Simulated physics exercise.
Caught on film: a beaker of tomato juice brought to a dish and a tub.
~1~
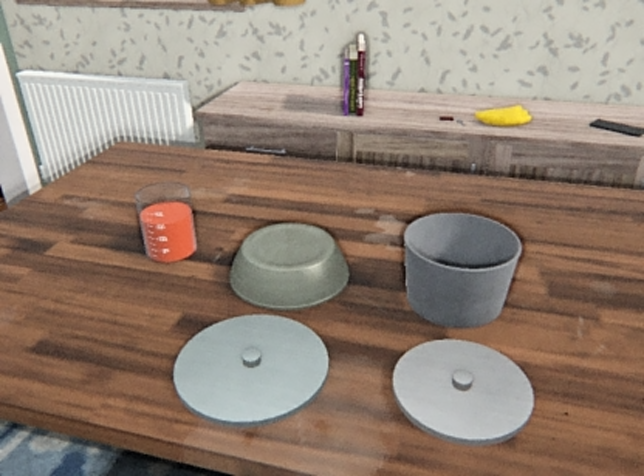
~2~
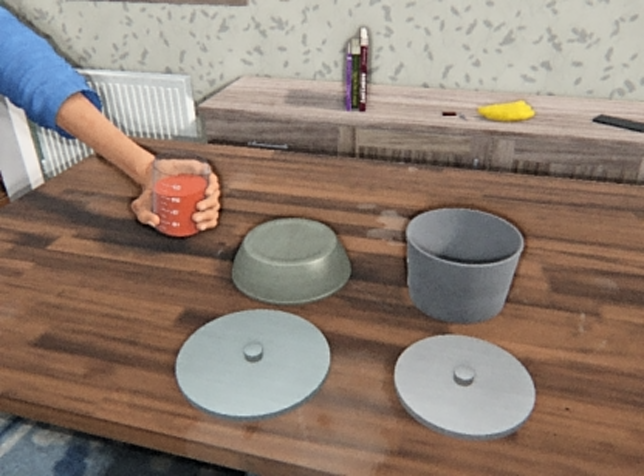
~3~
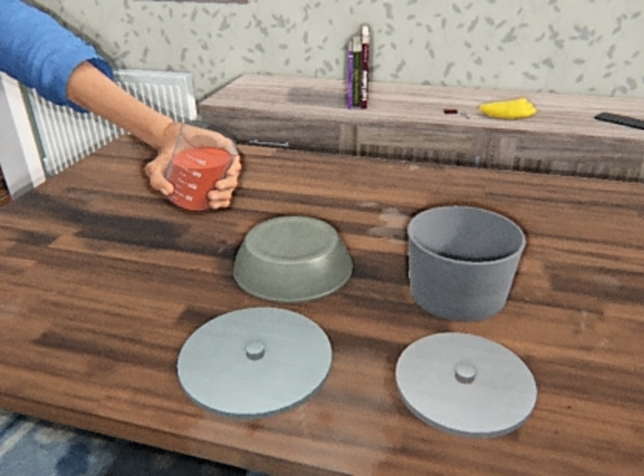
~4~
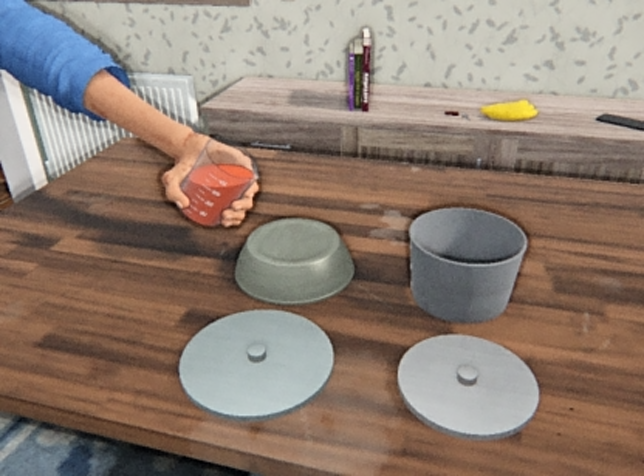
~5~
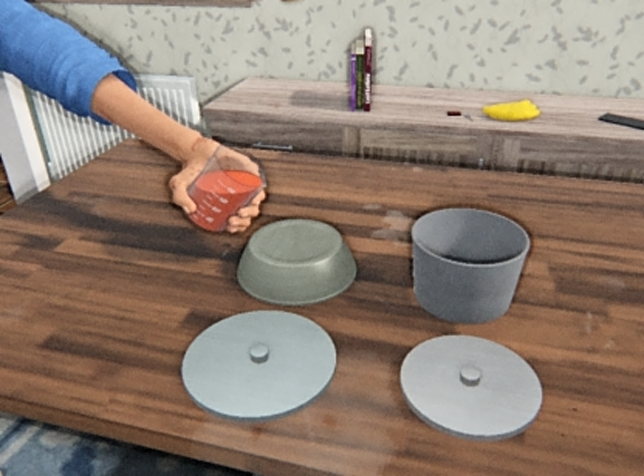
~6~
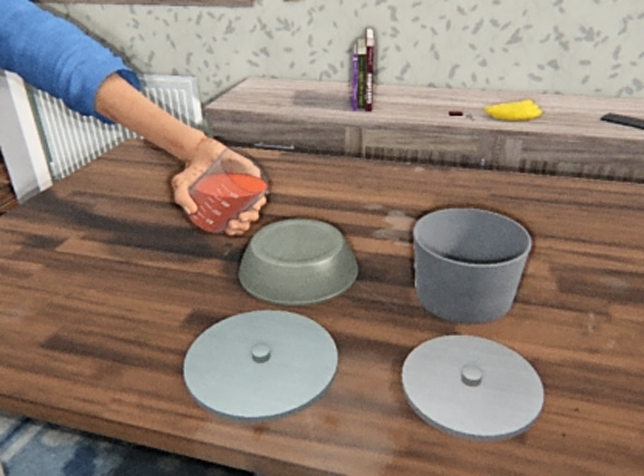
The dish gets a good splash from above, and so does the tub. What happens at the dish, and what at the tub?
The dish lets it run off outside; the tub fills up.
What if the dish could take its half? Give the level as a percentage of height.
I make it 25 per cent.
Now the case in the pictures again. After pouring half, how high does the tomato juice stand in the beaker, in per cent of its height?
I make it 30 per cent.
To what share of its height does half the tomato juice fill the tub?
About 10 per cent.
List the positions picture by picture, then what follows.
At the start; beaker (167, 222) about two thirds full; dish (289, 262) upside down; tub (458, 271) open, in the first frame.
A hand has the beaker; beaker about two thirds full, surface at (180, 186); dish (291, 257) upside down, in the second frame.
Tilting; beaker (199, 166) tipped 25° with all of its load; tub (461, 264) open, in the third frame.
No stream yet; beaker (217, 182) tipped 35° with all of its load; dish (294, 257) upside down, in the fourth frame.
Still nothing leaves it; beaker (223, 188) tipped 40° with all of its load; tub (465, 266) open, in the fifth frame.
On the point of pouring; beaker (225, 191) tipped 45° with all of its load; dish (298, 258) upside down; tub (467, 266) open, in the sixth frame.
Shortly, it runs off the upturned base of the dish.
Then, the tomato juice goes into the tub.
At the finish, the dish is empty, in a puddle; the tub has its share inside.
